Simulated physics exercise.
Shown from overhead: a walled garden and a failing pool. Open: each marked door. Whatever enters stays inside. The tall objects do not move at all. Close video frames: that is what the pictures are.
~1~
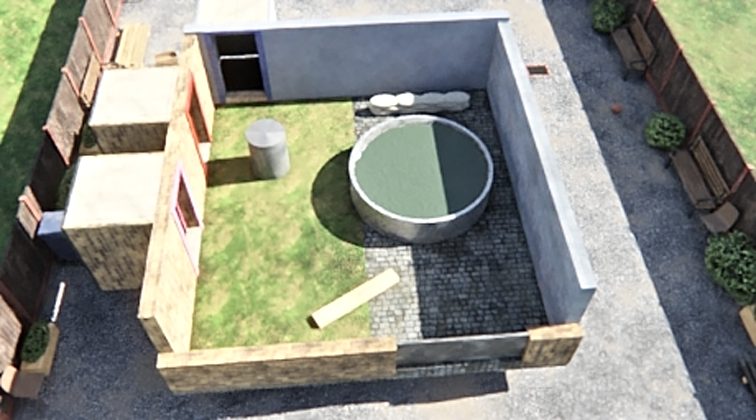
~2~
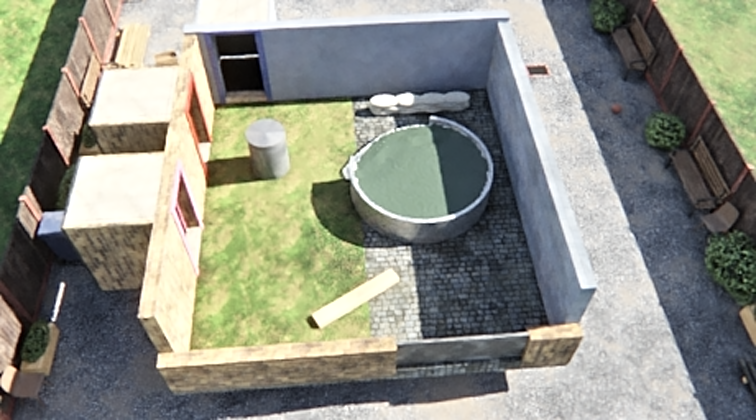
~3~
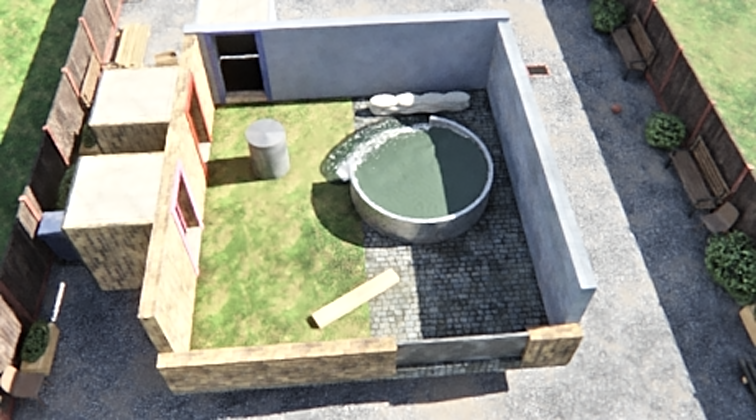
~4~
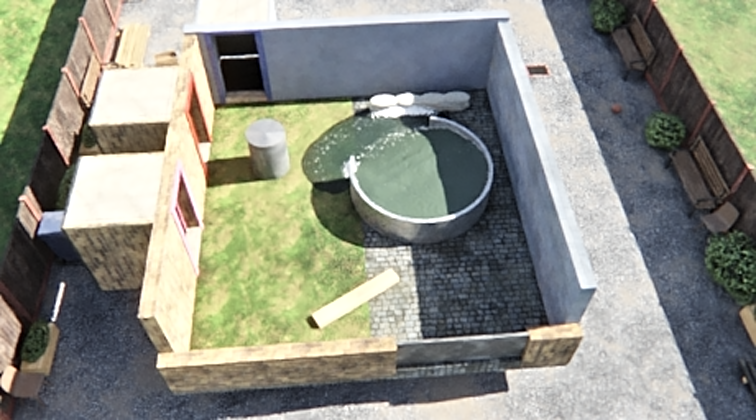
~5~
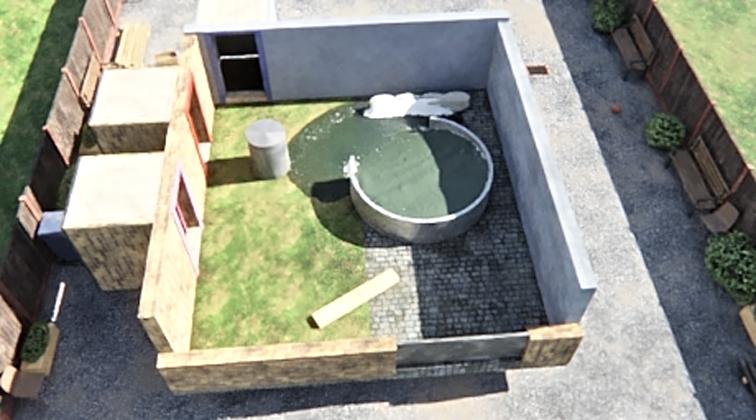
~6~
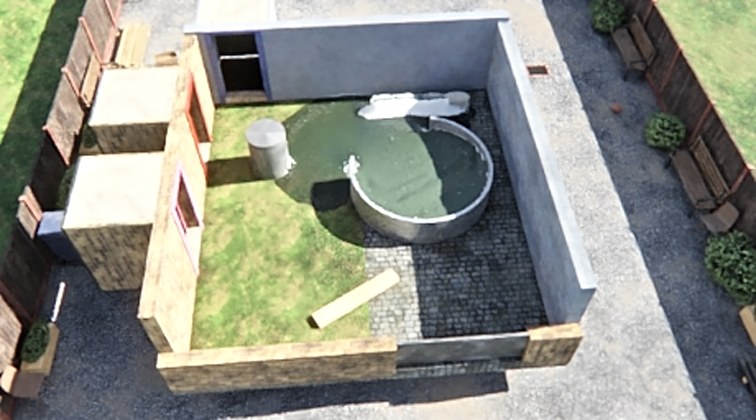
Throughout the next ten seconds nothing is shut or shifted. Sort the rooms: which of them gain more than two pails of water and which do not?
The blue door gains more; the pink door gains no more; the red door gains more.
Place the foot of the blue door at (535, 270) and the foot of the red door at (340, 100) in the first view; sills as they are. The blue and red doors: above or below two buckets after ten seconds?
As I see it, the blue door remains within bounds while the red door overshoots the mark.
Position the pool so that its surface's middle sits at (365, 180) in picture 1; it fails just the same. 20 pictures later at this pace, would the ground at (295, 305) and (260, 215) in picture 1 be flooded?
In the order asked: Unreached, then waterlogged.
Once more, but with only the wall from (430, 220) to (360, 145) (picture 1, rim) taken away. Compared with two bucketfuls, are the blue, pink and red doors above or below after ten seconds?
Result - blue door does not reach it, pink door tops the mark, red door tops the mark.
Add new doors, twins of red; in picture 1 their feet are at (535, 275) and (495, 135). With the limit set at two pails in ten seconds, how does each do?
In that order: Stays under, takes more.
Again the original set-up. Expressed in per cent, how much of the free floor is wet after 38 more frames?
About 80 per cent.
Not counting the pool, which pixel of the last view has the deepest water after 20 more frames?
My pick is (214, 116).
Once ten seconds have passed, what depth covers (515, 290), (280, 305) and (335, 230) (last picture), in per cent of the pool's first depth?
In turn 4, 18 and 10 in a hundred.
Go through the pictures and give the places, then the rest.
In the first frame, the round tank at (421, 168) is whole and still.
In the second frame, water pours out on the round tank's far side and has run to a hidden place.
In the third frame, the front is at a hidden place, out from the gap on the round tank's far side.
In the fourth frame, water pours out on the round tank's far side and has run to (442, 113).
In the fifth frame, water pours out on the round tank's far side and has run to (458, 112).
In the sixth frame, the front is at a hidden place, out from the gap on the round tank's far side.
A moment on, water covers 25 % of the floor; the blue door wet at the sill, nothing in, the pink door not reached, the red door not reached.
Next, water covers 35 % of the floor; the blue door under two buckets in, the pink door not reached, the red door not reached.
Then, water covers 50 % of the floor; the blue door over two buckets in, the pink door not reached, the red door over two buckets in.
Later, water covers 80 % of the floor; the blue door far over two buckets in, the pink door wet at the sill, nothing in, the red door far over two buckets in.
In the end, water covers 95 % of the floor; the blue door far over two buckets in, the pink door wet at the sill, nothing in, the red door far over two buckets in.
